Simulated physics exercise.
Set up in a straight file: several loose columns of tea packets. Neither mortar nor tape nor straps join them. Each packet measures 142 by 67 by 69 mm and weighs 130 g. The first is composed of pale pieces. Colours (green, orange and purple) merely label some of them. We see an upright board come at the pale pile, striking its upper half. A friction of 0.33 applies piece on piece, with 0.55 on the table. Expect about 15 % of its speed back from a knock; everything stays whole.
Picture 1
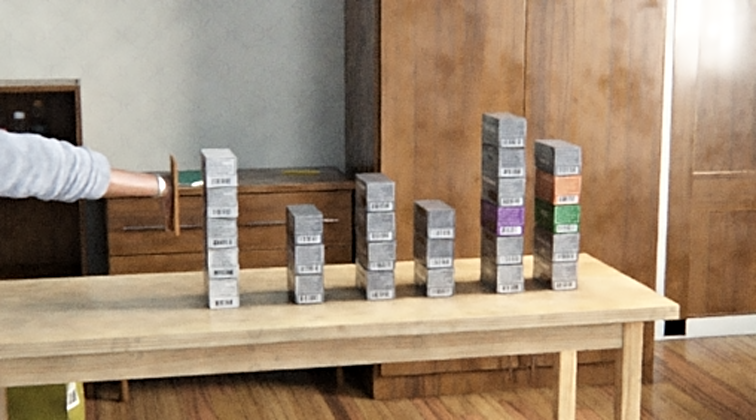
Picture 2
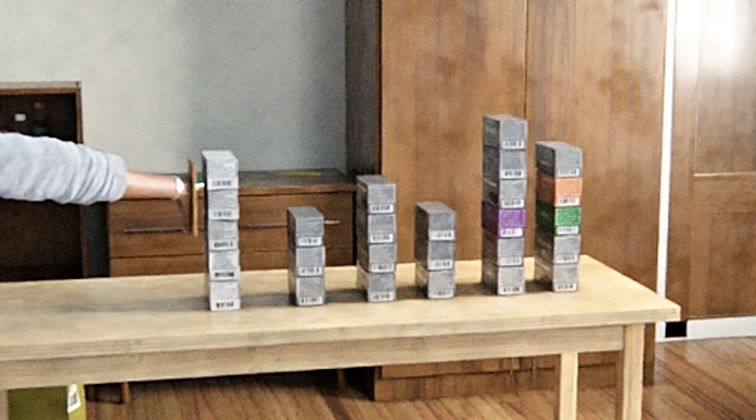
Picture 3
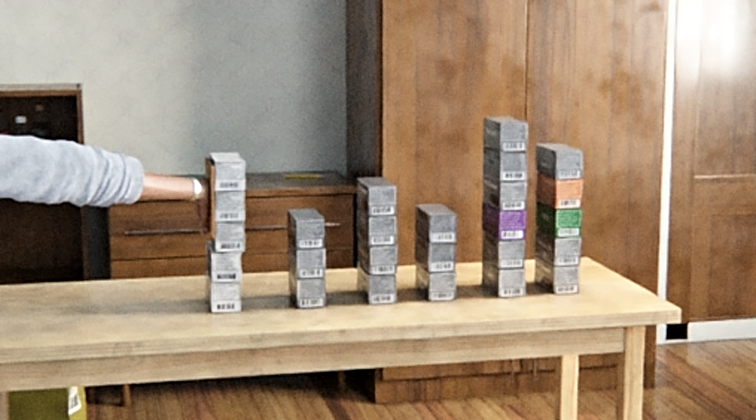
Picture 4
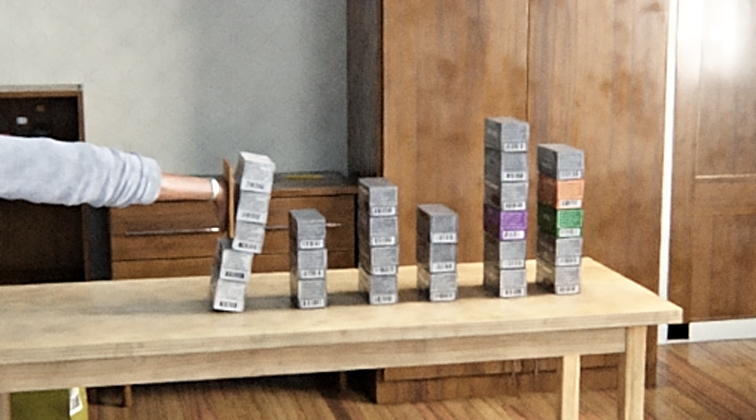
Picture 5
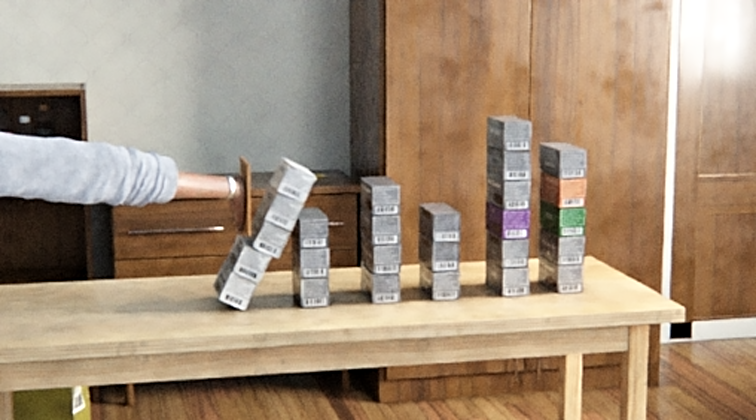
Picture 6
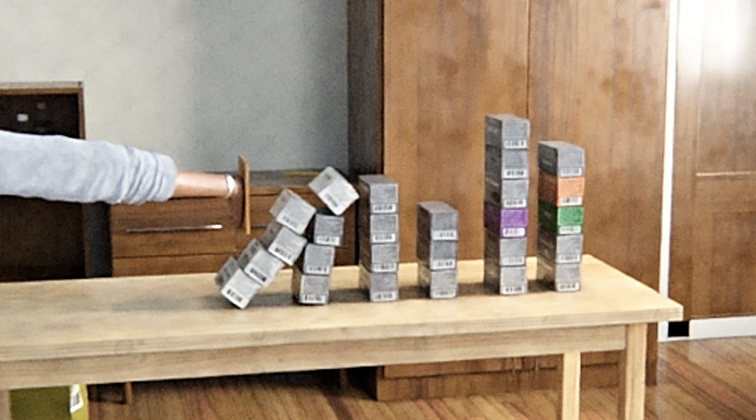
On a wooden table, a hand pushes a board into a pale stack, toppling it rightward.
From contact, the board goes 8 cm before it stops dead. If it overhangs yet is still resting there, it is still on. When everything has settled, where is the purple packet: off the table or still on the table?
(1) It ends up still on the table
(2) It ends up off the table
Option 1: It ends up still on the table.
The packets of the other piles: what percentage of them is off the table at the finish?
20%.
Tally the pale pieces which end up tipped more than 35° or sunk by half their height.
5 pieces.
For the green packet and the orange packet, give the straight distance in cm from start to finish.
Result: Green at 24 cm, orange at 110 cm.
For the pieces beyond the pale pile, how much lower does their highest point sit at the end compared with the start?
About 23 cm.
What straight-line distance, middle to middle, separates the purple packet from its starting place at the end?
I'd say close to 22 cm away from its start.
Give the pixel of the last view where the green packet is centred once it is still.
Look near (630, 268) in the final frame.
Then, 0.48 s past the last view, 5 of the pale pile down; none of the 21 other packets off the table, 10 disturbed; purple packet unmoved.
Then, 1.36 s past the last view, 5 of the pale pile down; none of the 21 other packets off the table, 20 disturbed; purple packet 70° from how it stood, 6 cm lower; green packet on its side.
In the end, 5 of the pale pile down; 4 of the 21 other packets off the table; purple packet on its side; orange packet upside down; green packet on its side. From the last view, middles, purple packet near (586, 243).
